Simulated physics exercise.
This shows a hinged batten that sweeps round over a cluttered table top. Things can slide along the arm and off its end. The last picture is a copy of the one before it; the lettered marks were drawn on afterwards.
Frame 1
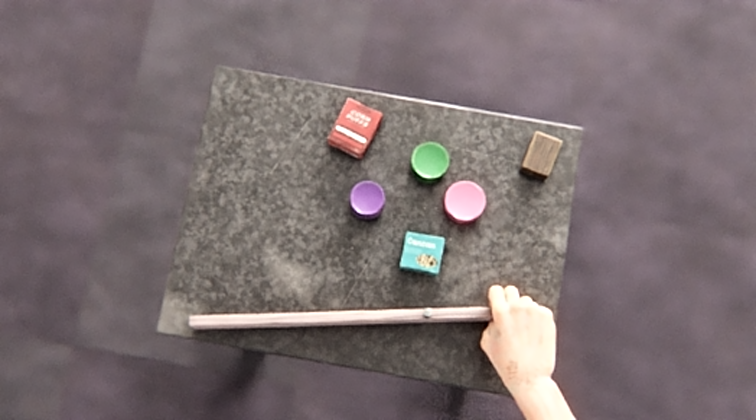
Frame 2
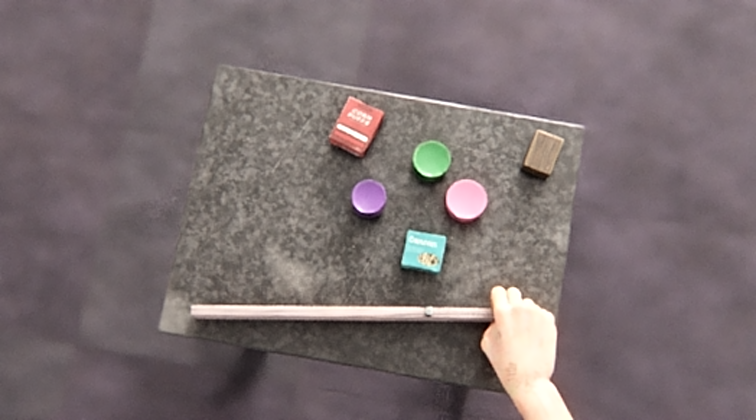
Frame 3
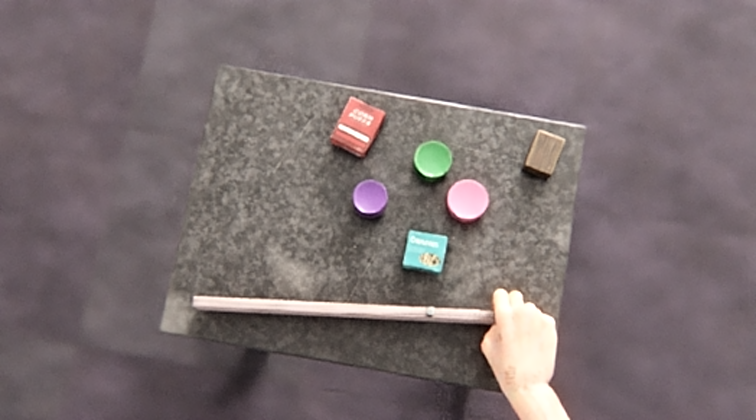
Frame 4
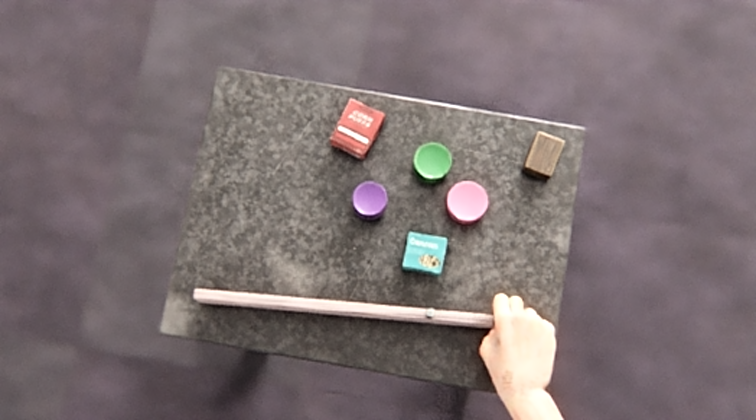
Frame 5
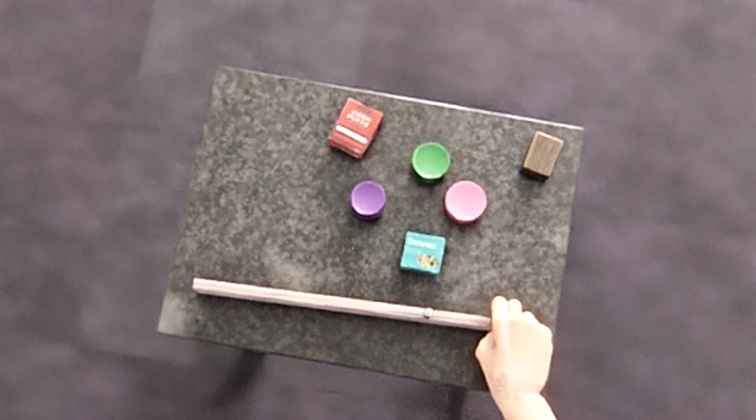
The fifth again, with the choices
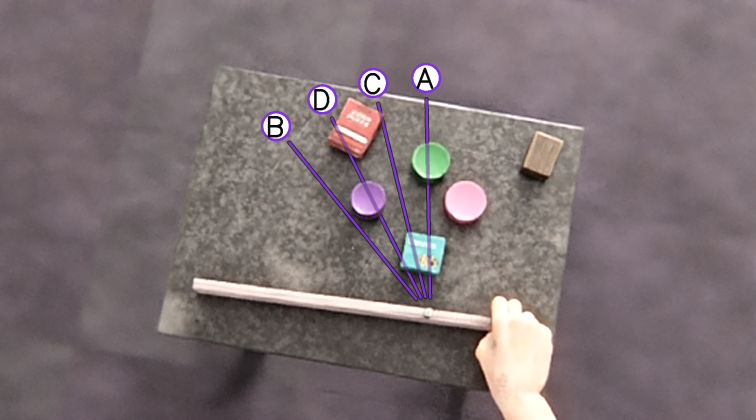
A dark, speckled table top stands over a purplish-grey floor, seen from above at a slight tilt. A red box lies at the upper middle, a green round tub, a purple one and a pink one cluster below it, a turquoise packet sits beneath them, and a brownish block rests at the upper right. A hand at the lower right holds a long pale batten, whose left end swings slightly upward, touching nothing, while the objects stay put.
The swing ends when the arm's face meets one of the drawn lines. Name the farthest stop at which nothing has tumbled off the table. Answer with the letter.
It should halt at C.
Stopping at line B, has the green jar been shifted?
By then, no.
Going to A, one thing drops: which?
The red box goes over.
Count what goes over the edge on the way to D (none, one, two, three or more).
By then, none.
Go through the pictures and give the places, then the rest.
The first picture shows pink tub (464, 203); red box (355, 129); turquoise packet (422, 254).
The second picture shows arm (306, 312); green jar (431, 162).
The third picture shows arm (307, 307); purple tub (370, 199).
The fourth picture shows arm (307, 304); red box (357, 130).
The fifth picture shows arm (306, 299); green jar (430, 164); black block (542, 156); purple tub (368, 201).
On the marked copy, A at (428, 196); B at (352, 220); C at (401, 199); D at (376, 206).
Following C. Soon after the start, arm (325, 248); black block (542, 156); red box (356, 130).
Later, arm (363, 212); purple tub (376, 196); black block (542, 156).
In the end, arm (399, 198); red box (409, 107); green jar (441, 159); nothing has fallen.
As for the rest, A drops the red box; B is safe but short; D is safe but short.
